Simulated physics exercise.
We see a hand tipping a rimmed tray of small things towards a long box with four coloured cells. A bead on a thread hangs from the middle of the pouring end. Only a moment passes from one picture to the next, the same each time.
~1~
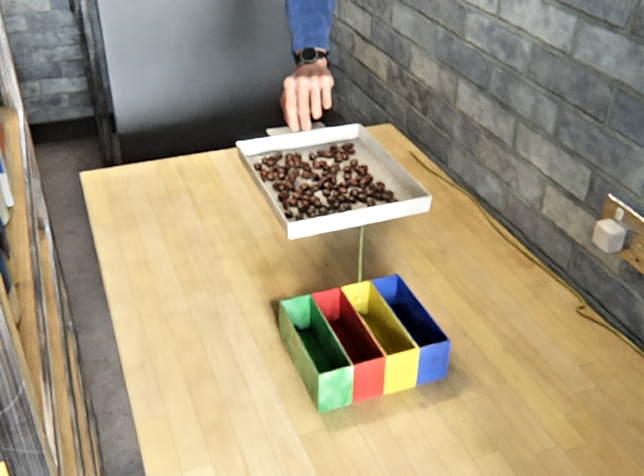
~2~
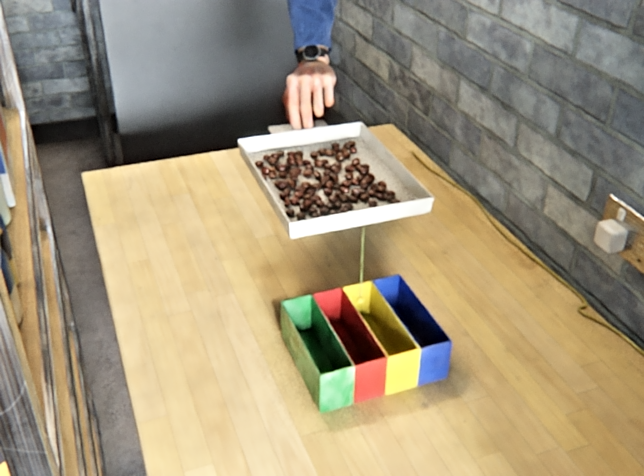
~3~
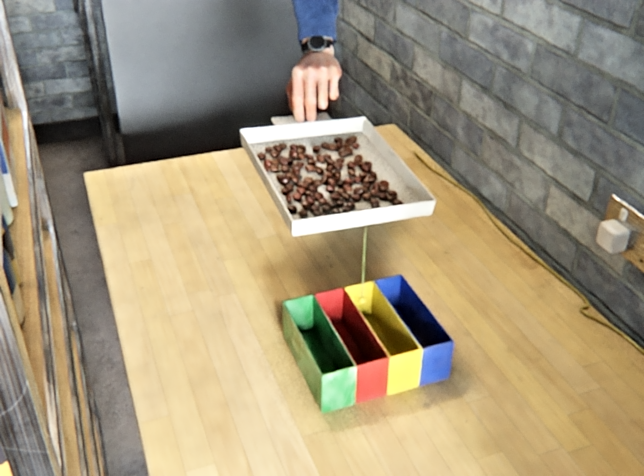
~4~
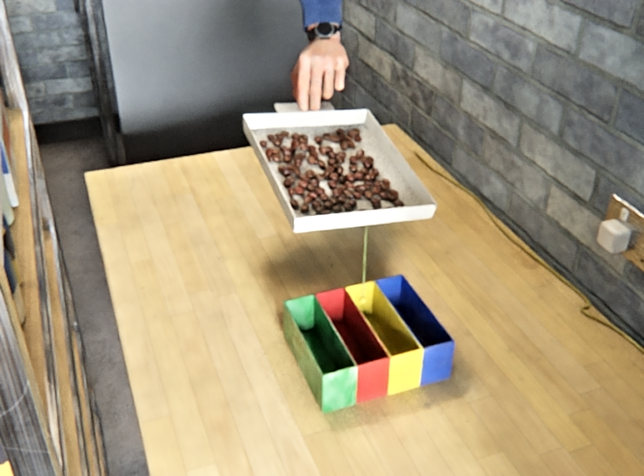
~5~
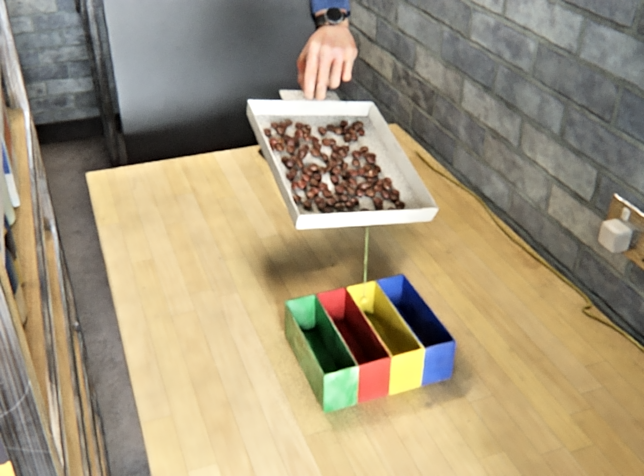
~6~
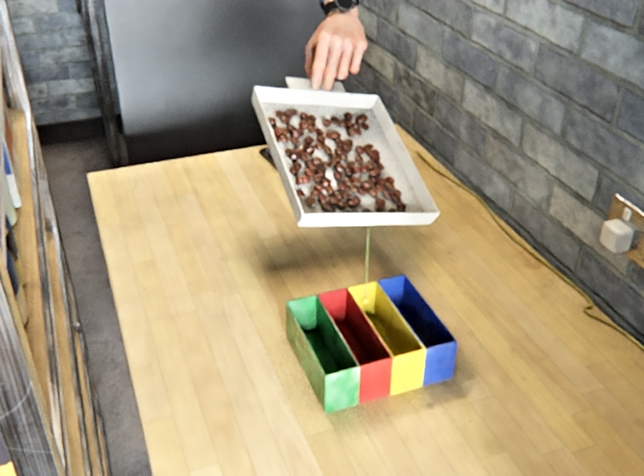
The clip shows a hand holding a rimmed white tray of small brown pieces above a box with green, red, yellow and blue cells, then gradually raising the tray's far end so it slants more steeply toward the viewer.
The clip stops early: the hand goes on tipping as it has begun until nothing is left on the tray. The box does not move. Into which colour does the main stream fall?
It favours the blue compartment.
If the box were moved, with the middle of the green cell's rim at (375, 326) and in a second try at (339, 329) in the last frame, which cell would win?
At the first place the yellow cell, at the second blue.
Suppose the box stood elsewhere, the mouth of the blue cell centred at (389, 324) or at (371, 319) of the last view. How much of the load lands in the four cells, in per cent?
The first gives 0 %, the second 0 %.
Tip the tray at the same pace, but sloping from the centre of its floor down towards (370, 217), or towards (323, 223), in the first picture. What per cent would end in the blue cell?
Near 40 % and 0 %.
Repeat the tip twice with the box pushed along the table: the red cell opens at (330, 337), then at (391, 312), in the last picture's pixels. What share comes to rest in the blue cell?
About 0 and 30 per cent.
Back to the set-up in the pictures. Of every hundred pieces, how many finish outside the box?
Some 50 per cent.
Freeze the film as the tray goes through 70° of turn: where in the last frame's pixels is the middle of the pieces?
Roughly at (401, 191).
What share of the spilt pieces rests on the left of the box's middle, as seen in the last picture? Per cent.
It comes to 0 per cent or so.
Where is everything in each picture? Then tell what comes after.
Corners of the pouring end near (289, 223) and (430, 196), level; middle of the load near (320, 183), flat chocolate drops; bead on its thread near (359, 300); green cell near (335, 386); red cell near (369, 377); yellow cell near (401, 368); blue cell near (433, 359), in the first picture.
Corners of the pouring end near (291, 222) and (431, 197), level; middle of the load near (322, 182), in the second picture.
Corners of the pouring end near (294, 220) and (434, 200), tipped barely, lowest at the right corner; middle of the load near (324, 178), in the third picture.
Corners of the pouring end near (297, 218) and (435, 204), tipped a little, lowest at the right corner; middle of the load near (326, 173), in the fourth picture.
Corners of the pouring end near (300, 215) and (437, 208), tipped clearly, lowest at the right corner; middle of the load near (330, 167), in the fifth picture.
Corners of the pouring end near (304, 213) and (438, 212), tipped clearly, lowest at the right corner; middle of the load near (333, 162); green cell near (342, 386); red cell near (376, 377); yellow cell near (408, 368); blue cell near (440, 360), in the sixth picture.
Shortly afterwards, tray tipped steeply; the whole lot on the tray.
Next, tray tipped past a quarter turn; near a quarter on the tray; a little in the blue cell; near two thirds falling or outside the box.
Some moments later, tray tipped past a quarter turn; near half in the blue cell; only a few in the yellow cell; near half falling or outside the box.
In the end, tray tipped past a quarter turn; near half in the blue cell; only a few in the yellow cell; none at all in the green cell; none at all in the red cell; near half outside the box.
